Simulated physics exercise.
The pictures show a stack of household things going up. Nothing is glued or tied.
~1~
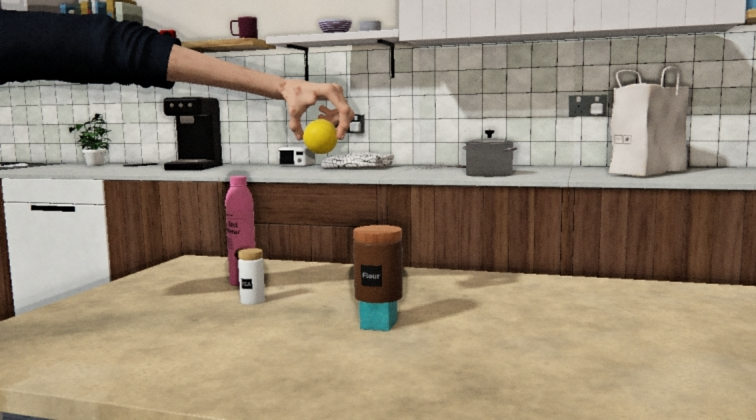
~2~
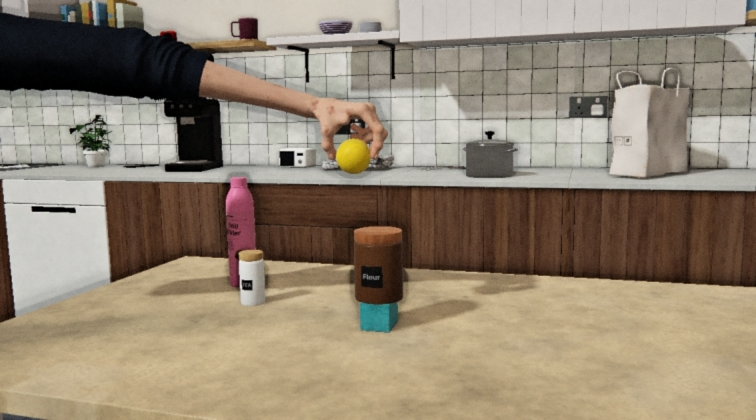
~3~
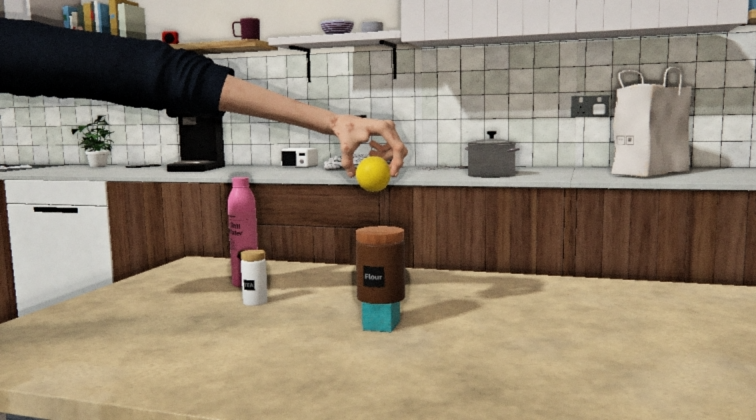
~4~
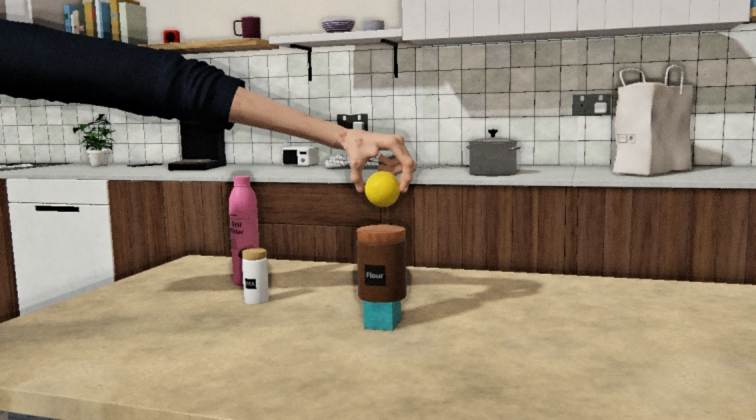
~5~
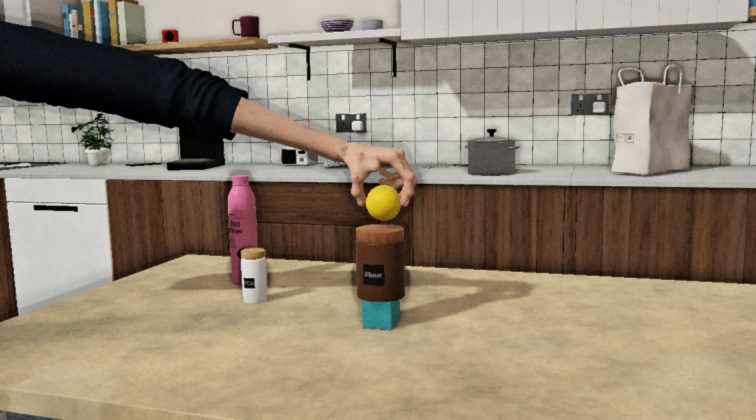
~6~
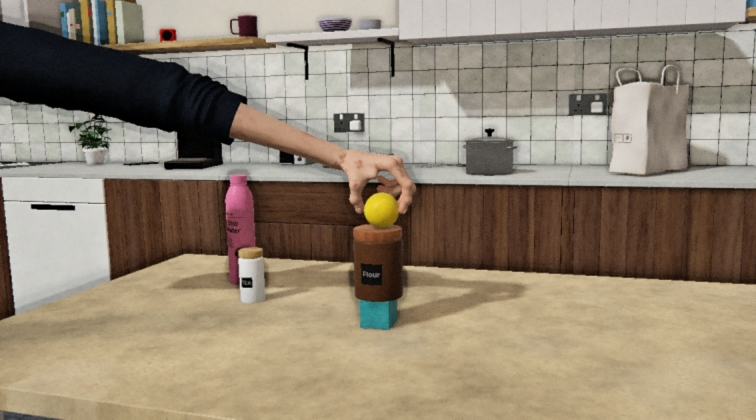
To begin with, a hand holds a yellow lemon up to the left above a kitchen table, where a brown jar sits on a teal block near a pink bottle and a small white jar. The hand moves right and downward, then sets the lemon on the brown jar's lid, still gripping it.
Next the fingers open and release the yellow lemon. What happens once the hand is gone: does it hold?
Here the pile stays up.
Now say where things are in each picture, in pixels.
In the first frame, coming down; yellow lemon (321, 137); pink bottle (241, 231).
In the second frame, coming down; yellow lemon (354, 156); brown jar (379, 264).
In the third frame, coming down; yellow lemon (373, 174); pink bottle (243, 232).
In the fourth frame, coming down; yellow lemon (383, 189); brown jar (382, 263).
In the fifth frame, coming down; yellow lemon (384, 203); pink bottle (243, 230).
In the sixth frame, set down, still held; yellow lemon (382, 210); brown jar (378, 262).
Then, 0.90 s later than the last frame, all is still.
Then, 2.00 s later than the last frame, yellow lemon resting near (382, 211).
When it is over, all 5 as before. End places, in pixels of the last picture, yellow lemon near (382, 211). The pile holds.
